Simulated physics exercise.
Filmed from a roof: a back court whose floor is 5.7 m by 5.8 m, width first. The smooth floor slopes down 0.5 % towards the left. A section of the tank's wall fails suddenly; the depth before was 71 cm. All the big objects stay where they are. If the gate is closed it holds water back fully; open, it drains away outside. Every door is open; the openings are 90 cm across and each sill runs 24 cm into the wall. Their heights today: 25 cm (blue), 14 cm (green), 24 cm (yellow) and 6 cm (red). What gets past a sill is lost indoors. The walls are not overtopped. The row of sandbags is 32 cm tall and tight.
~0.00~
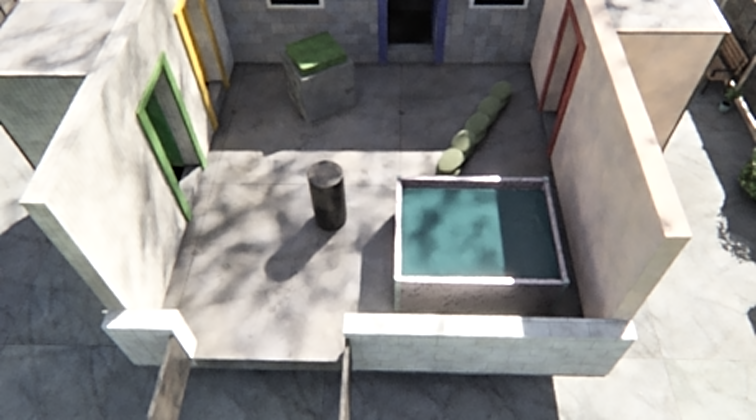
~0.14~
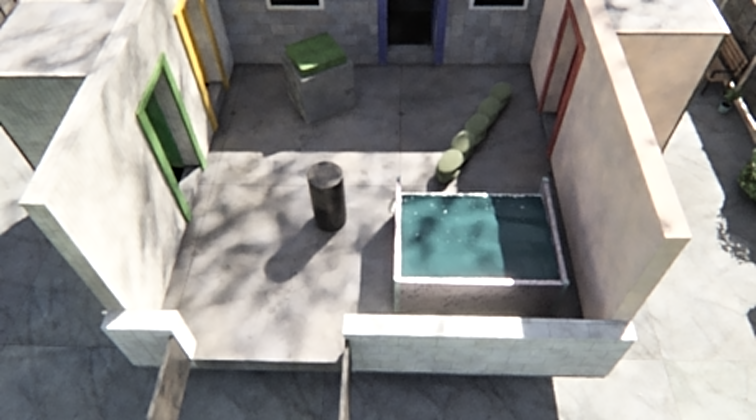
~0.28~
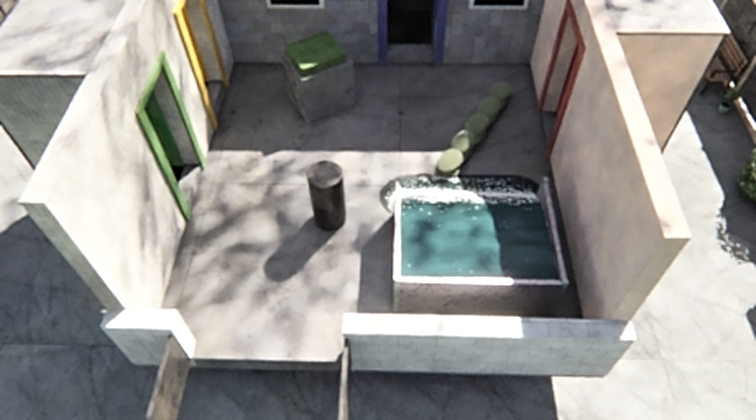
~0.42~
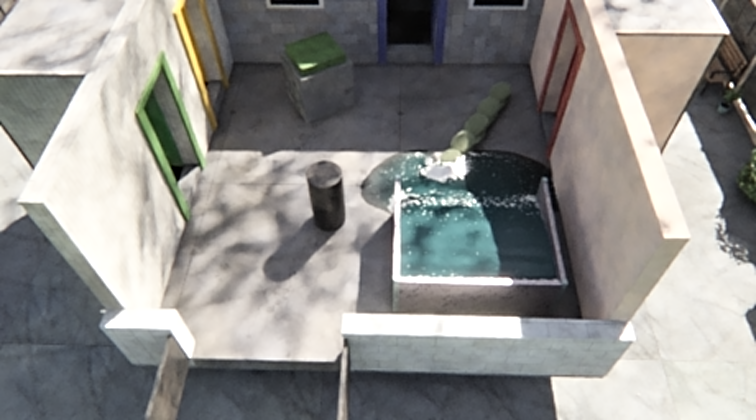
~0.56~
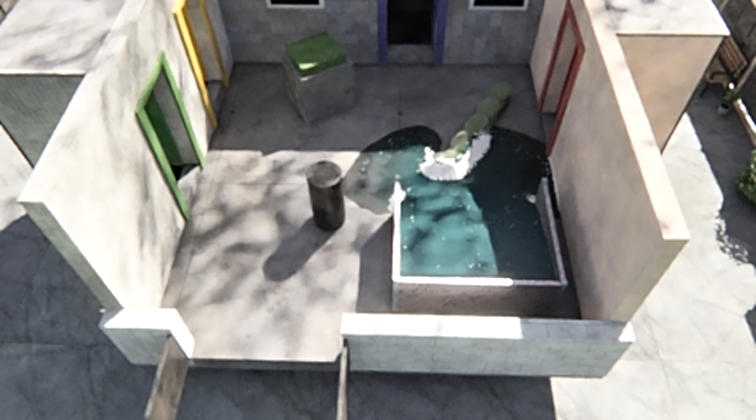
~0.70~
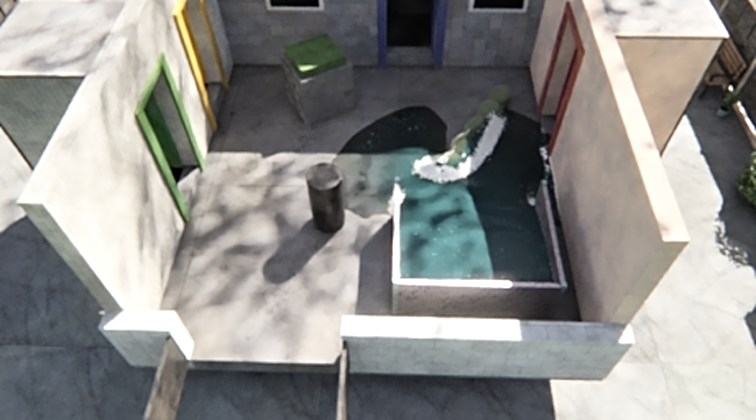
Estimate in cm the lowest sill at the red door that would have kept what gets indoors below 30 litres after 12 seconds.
It would have to be roughly 29 cm high.
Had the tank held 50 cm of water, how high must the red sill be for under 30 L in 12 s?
About 19 cm.
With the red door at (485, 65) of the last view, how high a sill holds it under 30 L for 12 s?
Roughly 26 cm.
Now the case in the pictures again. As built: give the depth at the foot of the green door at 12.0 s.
Roughly 7.0 cm deep.
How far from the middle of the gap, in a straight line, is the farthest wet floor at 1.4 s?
Some 4.2 m out.
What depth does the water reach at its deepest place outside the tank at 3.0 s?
About 34 cm.
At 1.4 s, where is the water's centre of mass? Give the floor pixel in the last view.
Near (462, 194).
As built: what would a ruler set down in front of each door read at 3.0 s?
In cm: Blue 13, green 3, yellow 11, red 19.
After 1.4 s water covers 40 % of the floor, deepest (48 cm) near (524, 67); 24 cm at the red door, 17 litres in over its 6 cm sill.
After 3.0 s water covers 60 % of the floor, deepest (34 cm) near (343, 90); 19 cm at the red door, 222 litres in over its 6 cm sill.
After 12.0 s water covers 95 % of the floor, deepest (8 cm) near (242, 71); 6 cm at the red door, 325 litres in over its 6 cm sill.
At the red door as built, the water arrived by 0.7 s and peaked near 29 cm at 1.8 s.
With a sill of 26.5 cm, 42 litres would have come in within the 12 s; with 35.5 cm, 9 litres. So under 30 litres takes about 29 cm.
